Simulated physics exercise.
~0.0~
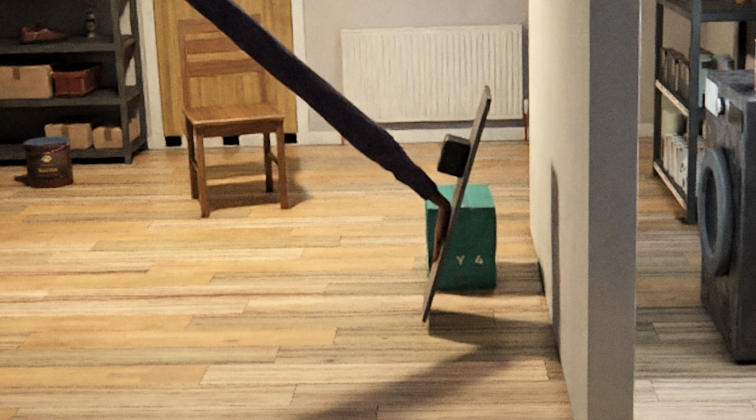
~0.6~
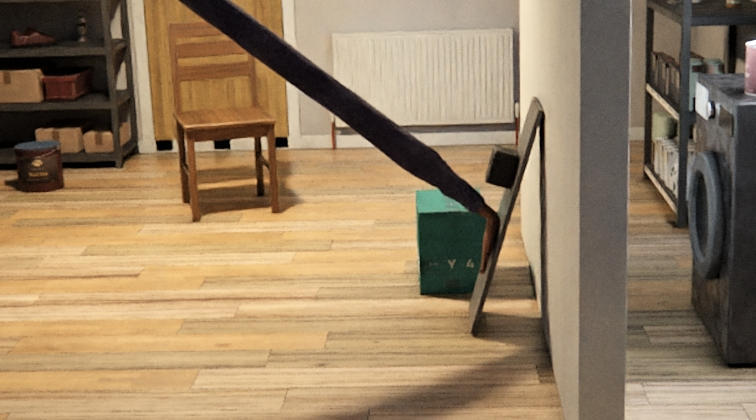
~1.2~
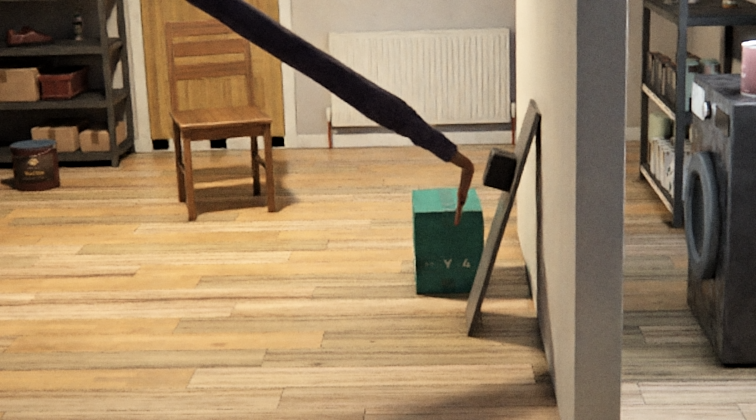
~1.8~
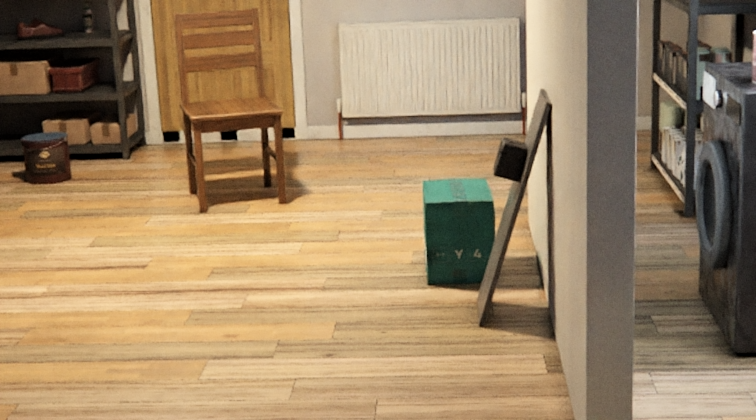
An arm leans a grey board against the wall, withdraws, and the board stays up.
